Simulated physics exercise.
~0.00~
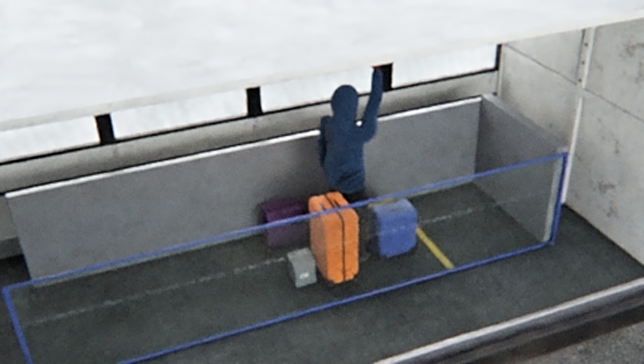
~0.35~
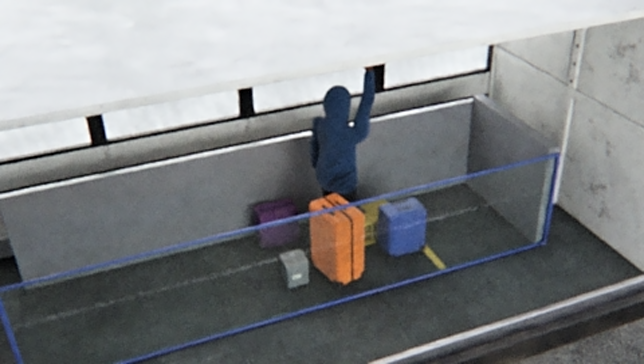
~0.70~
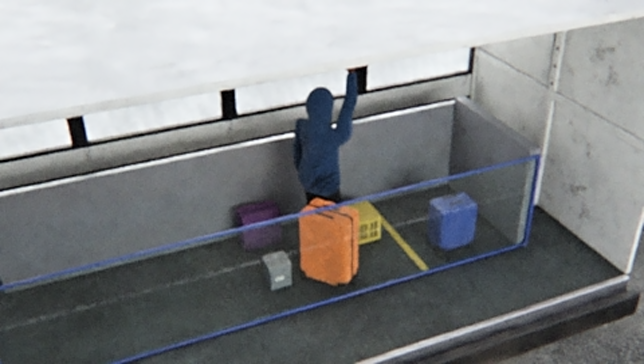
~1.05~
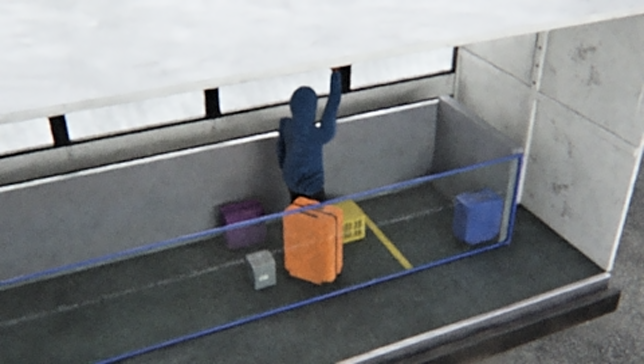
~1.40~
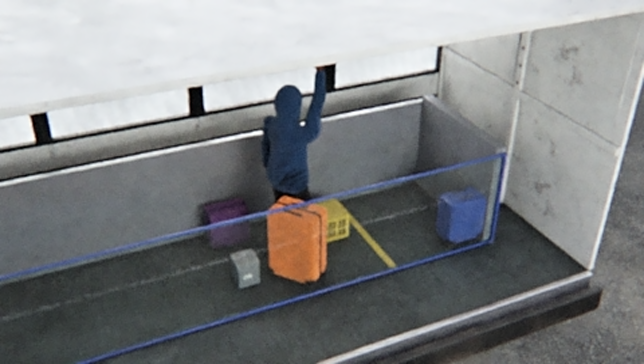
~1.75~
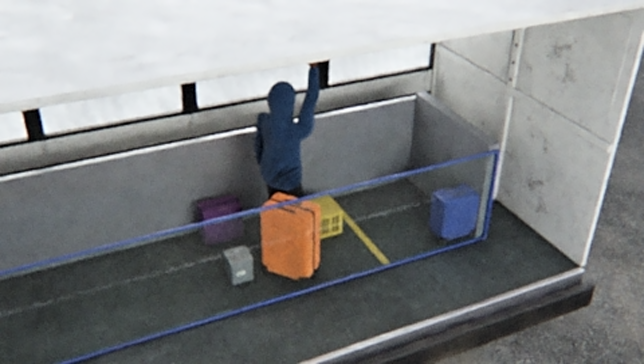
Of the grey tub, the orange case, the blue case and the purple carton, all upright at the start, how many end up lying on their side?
None of them do. The tub, both wheeled cases and the carton are all still upright at the end.
